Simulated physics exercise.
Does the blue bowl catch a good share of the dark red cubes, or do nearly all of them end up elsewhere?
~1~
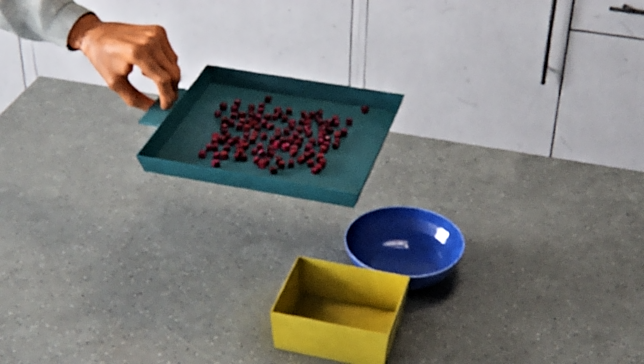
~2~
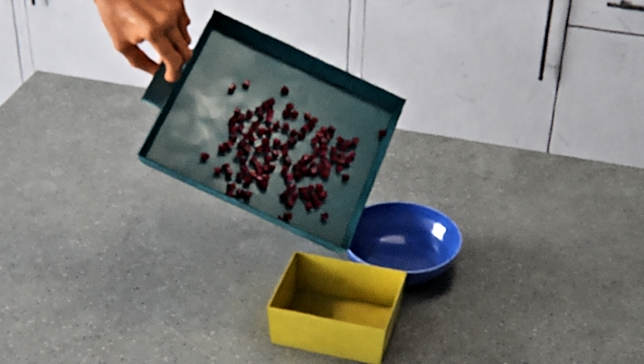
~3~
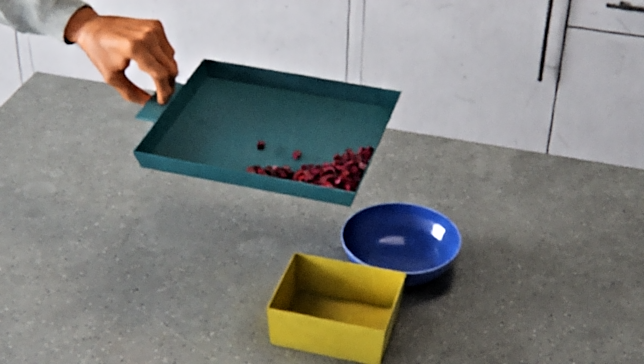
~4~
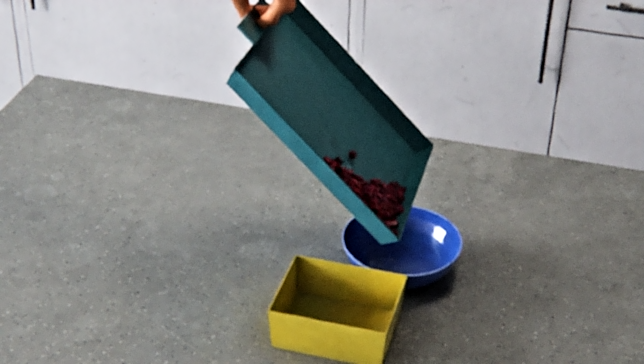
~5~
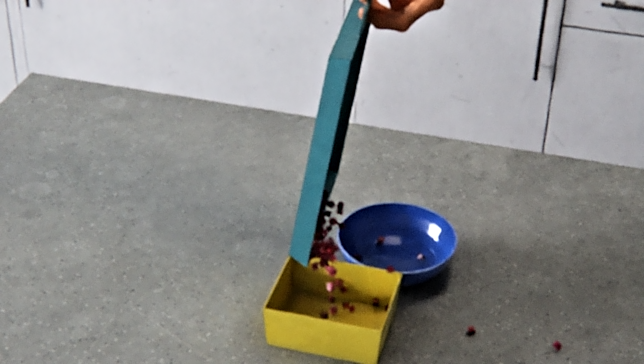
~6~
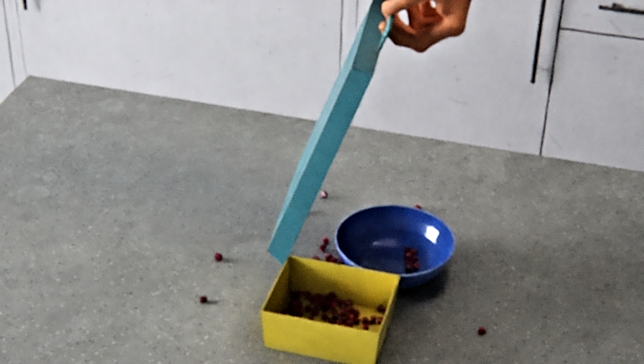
Nearly all of them end up elsewhere, with only a few in the blue bowl. Many land in the yellow tin and others come to rest outside both containers.
Hand tilting a teal tray of small dark red cubes, levelling it, then tipping them mostly into a yellow tin, some scattering outside.
